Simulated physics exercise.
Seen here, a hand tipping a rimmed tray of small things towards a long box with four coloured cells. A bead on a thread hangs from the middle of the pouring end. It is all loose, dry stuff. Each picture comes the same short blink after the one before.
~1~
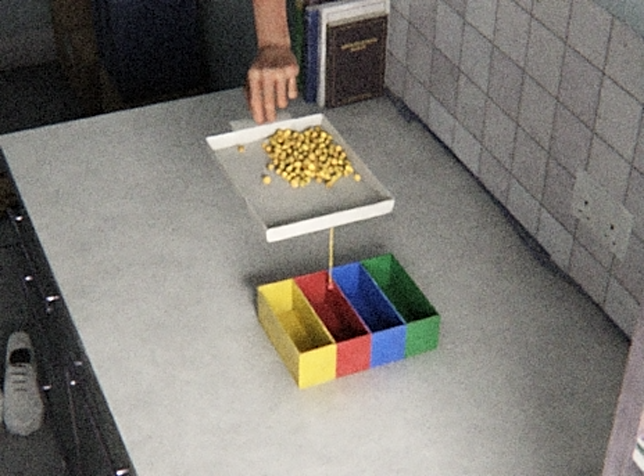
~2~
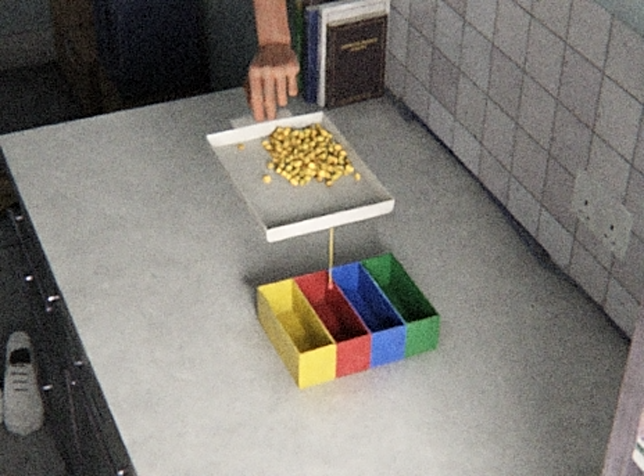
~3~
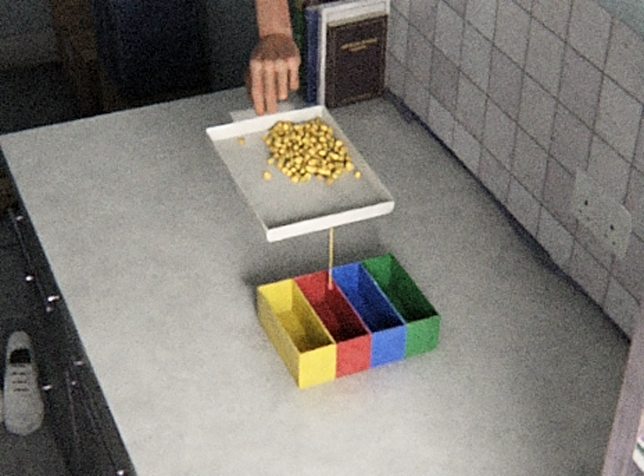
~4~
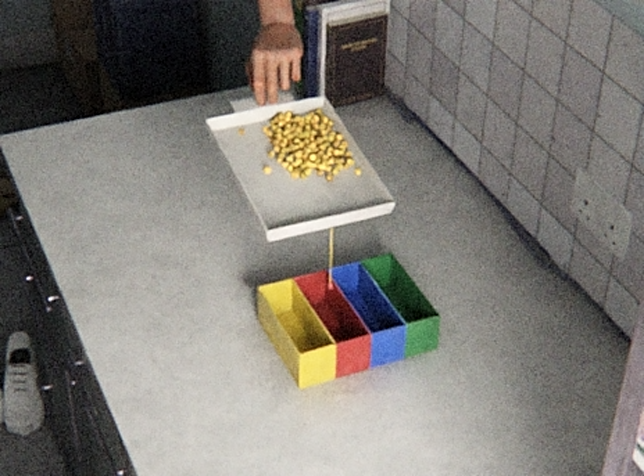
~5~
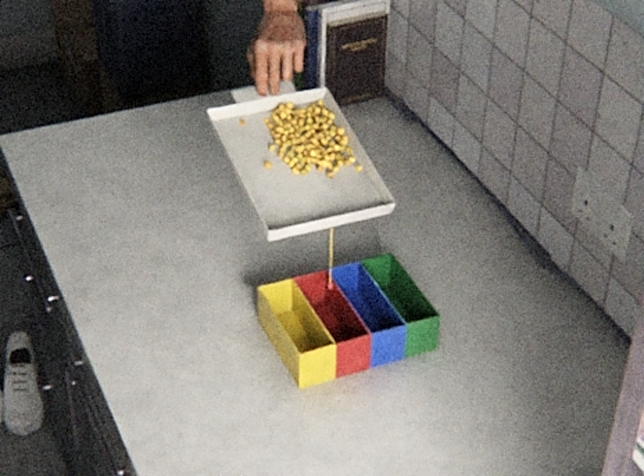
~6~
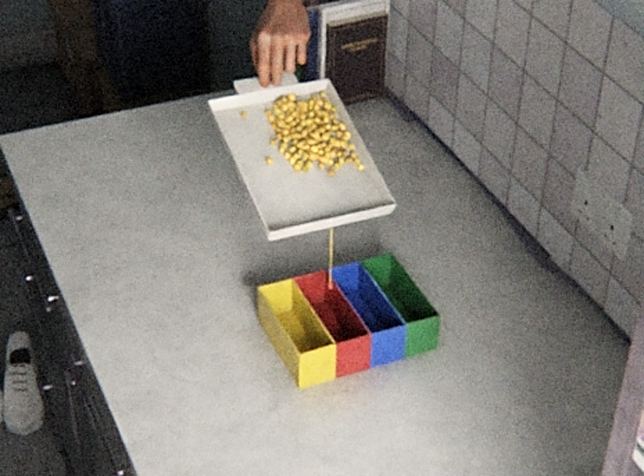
On a grey counter beside a tiled wall, a hand slowly raised the far end of a white tray of yellow puffed balls, tilting it towards a box with yellow, red, blue and green cells.
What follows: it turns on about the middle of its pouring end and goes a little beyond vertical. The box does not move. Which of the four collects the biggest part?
Fullest: The blue cell.
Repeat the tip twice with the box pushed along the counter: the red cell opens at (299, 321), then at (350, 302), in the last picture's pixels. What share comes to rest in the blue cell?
Near 20 % and 40 %.
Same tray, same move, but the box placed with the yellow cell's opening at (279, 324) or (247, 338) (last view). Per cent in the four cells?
The first gives 90 %, the second 50 %.
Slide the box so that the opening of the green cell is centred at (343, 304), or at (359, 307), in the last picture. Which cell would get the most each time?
The first try: That green cell. The second: That green cell.
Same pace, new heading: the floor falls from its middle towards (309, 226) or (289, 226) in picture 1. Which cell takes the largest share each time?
The first try: That yellow cell. The second: That yellow cell.
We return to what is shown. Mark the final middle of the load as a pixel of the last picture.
Near (373, 341).
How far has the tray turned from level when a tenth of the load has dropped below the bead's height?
Around 70° of tilt.
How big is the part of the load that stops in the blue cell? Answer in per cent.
Some 40 per cent.
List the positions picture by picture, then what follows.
The first frame shows corners of the pouring end near (268, 229) and (391, 199), level; middle of the load near (310, 158), puffed corn balls; bead on its thread near (330, 286); yellow cell near (317, 363); red cell near (353, 353); blue cell near (388, 343); green cell near (422, 333).
The second frame shows corners of the pouring end near (268, 229) and (392, 199), level; middle of the load near (310, 156).
The third frame shows corners of the pouring end near (269, 229) and (392, 200), tipped barely, level across its low end; middle of the load near (310, 152).
The fourth frame shows corners of the pouring end near (269, 229) and (393, 201), tipped a little, level across its low end; middle of the load near (311, 146).
The fifth frame shows corners of the pouring end near (270, 230) and (393, 202), tipped a little, level across its low end; middle of the load near (312, 140).
The sixth frame shows corners of the pouring end near (271, 231) and (394, 203), tipped clearly, level across its low end; middle of the load near (313, 134); yellow cell near (317, 363); red cell near (353, 353); blue cell near (388, 343); green cell near (422, 333).
Shortly afterwards, tray tipped steeply; the bulk on the tray; only a few in the blue cell; only a few in the green cell; a little falling or outside the box.
Next, tray tipped past a quarter turn; the bulk on the tray; a little in the blue cell; only a few in the green cell; only a few in the red cell; only a few falling or outside the box.
Some moments later, tray tipped past a quarter turn; near a third in the blue cell; near a quarter in the green cell; near a quarter in the red cell; a little in the yellow cell; only a few falling or outside the box.
In the end, tray tipped past a quarter turn; near a third in the blue cell; near a quarter in the green cell; near a quarter in the red cell; a little in the yellow cell; only a few outside the box.
